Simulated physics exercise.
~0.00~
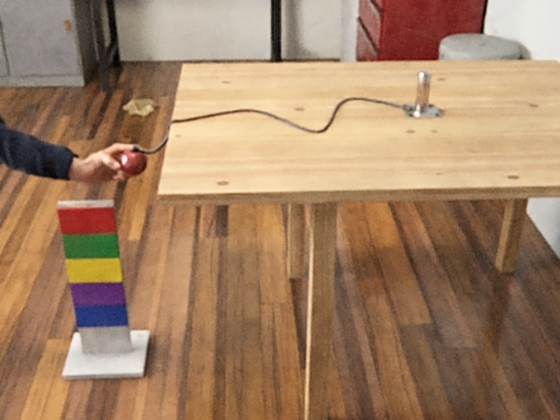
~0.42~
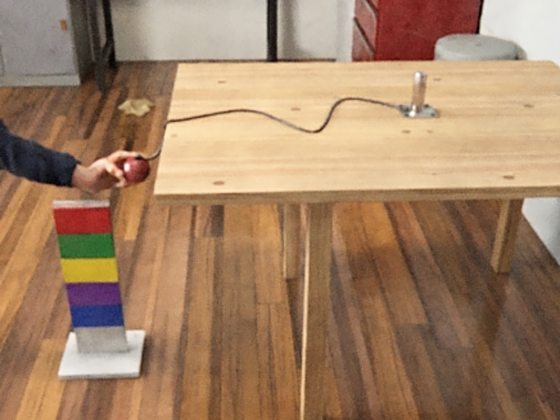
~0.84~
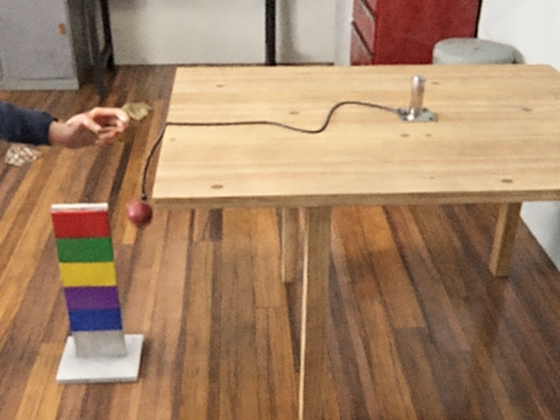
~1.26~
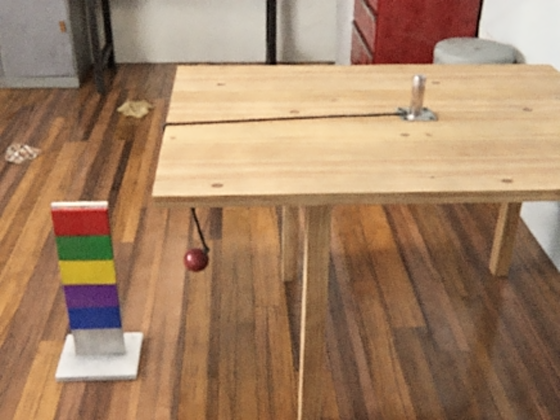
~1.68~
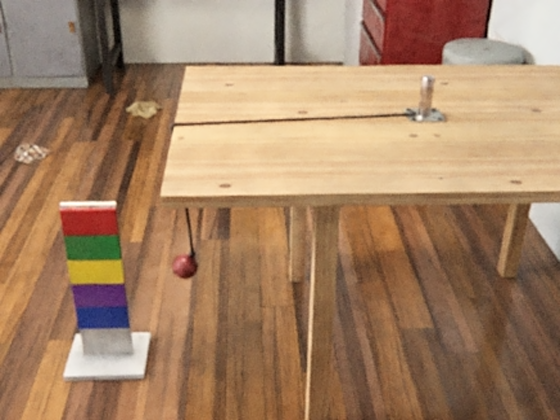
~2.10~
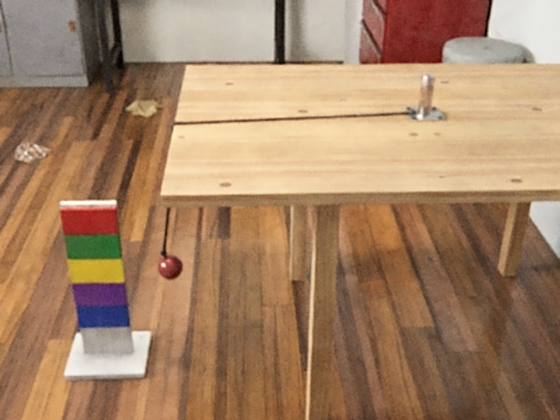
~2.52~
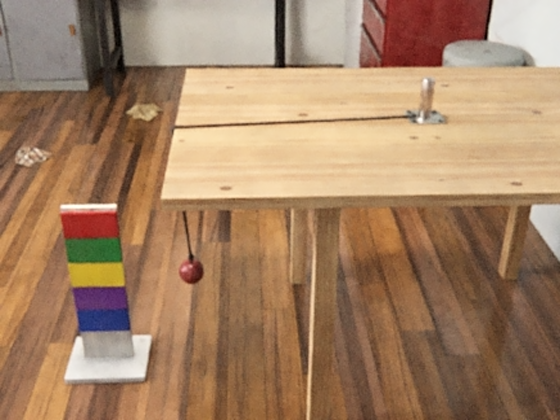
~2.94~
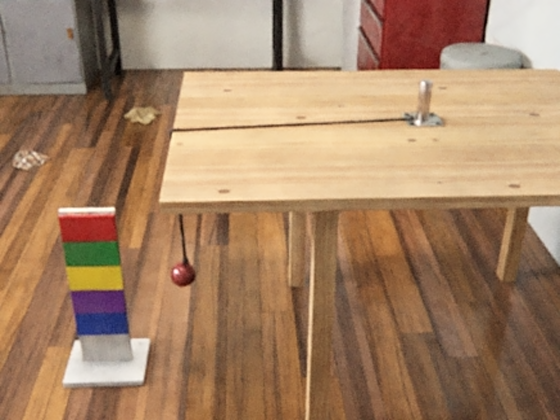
A red apple or ball on a dark lead is held by a hand just off the left edge of a wooden table, beside a stand with red, green, yellow, purple and blue bands. The lead winds loosely across the tabletop to a small metal post on a plate. The hand lets go and draws back to the left, and the red ball drops. The lead pulls straight over the table edge as the ball swings right beneath it. It sways left, then slightly right, and finally hangs with its middle level with the yellow band.
